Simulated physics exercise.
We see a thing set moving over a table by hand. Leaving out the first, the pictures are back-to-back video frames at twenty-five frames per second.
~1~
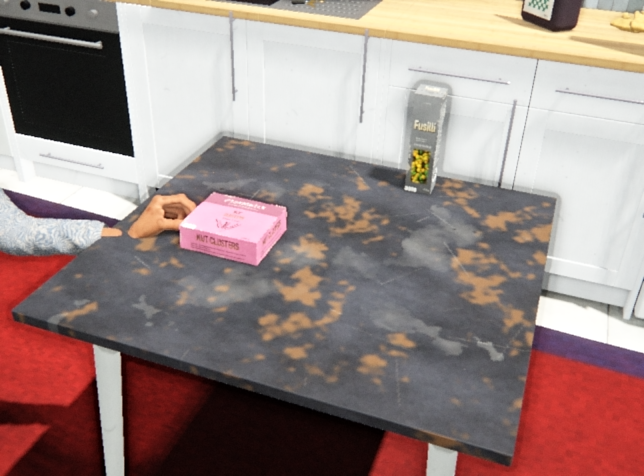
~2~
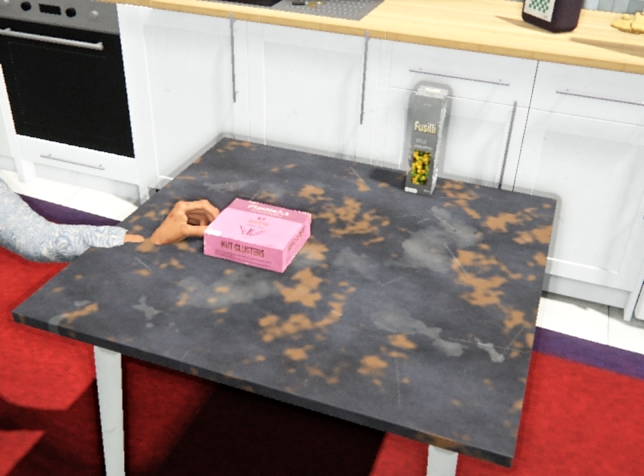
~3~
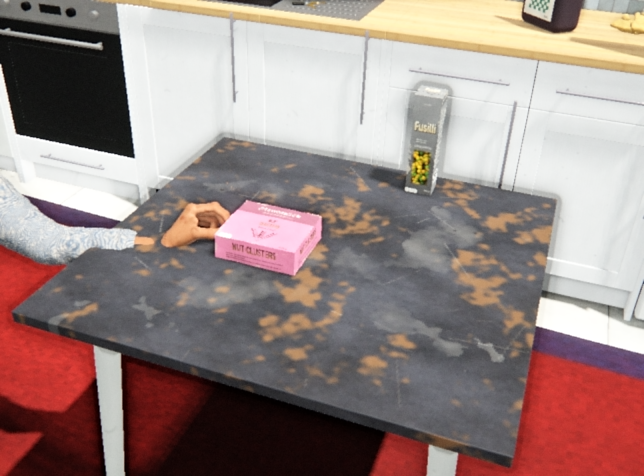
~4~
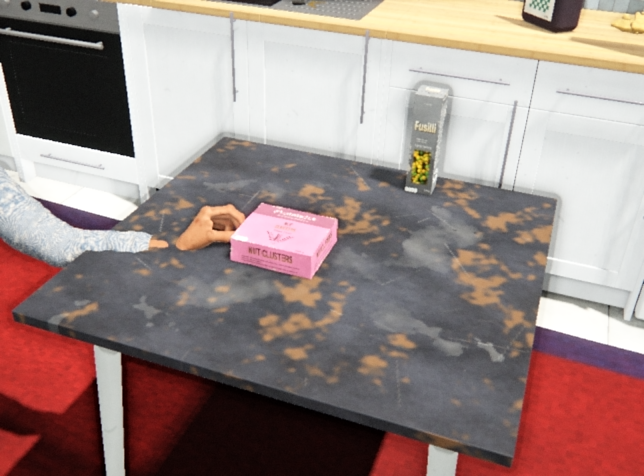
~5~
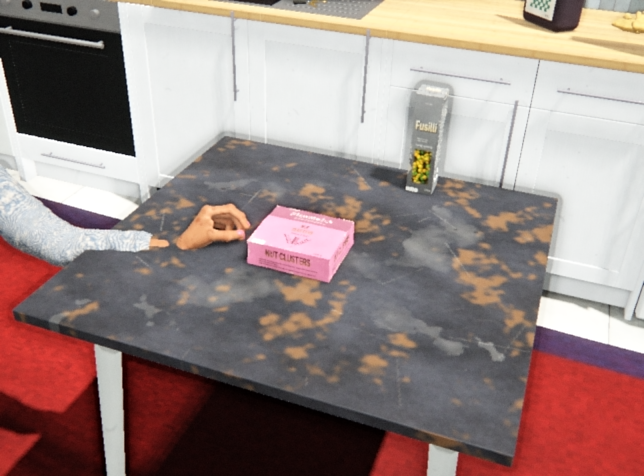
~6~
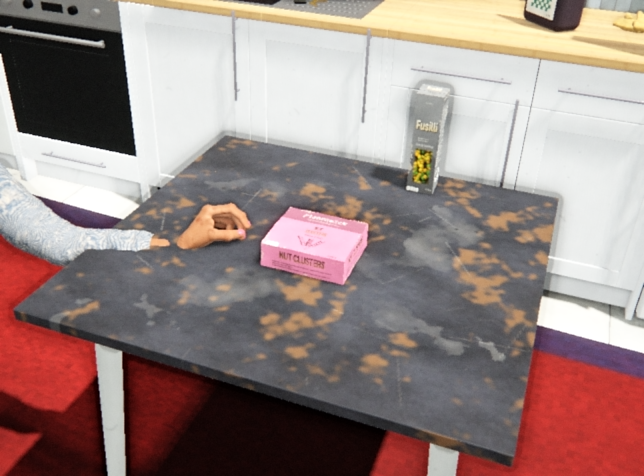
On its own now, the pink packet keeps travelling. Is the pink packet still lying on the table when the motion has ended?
Yes, it is still up there.
Then, 0.10 s later than the last frame, pink packet moved a little near (334, 249).
Then, 0.30 s later than the last frame, pink packet moved about its own width near (336, 250).
When it is over, moved from the start, pink packet. End places, in pixels of the last picture, pink packet near (336, 250).
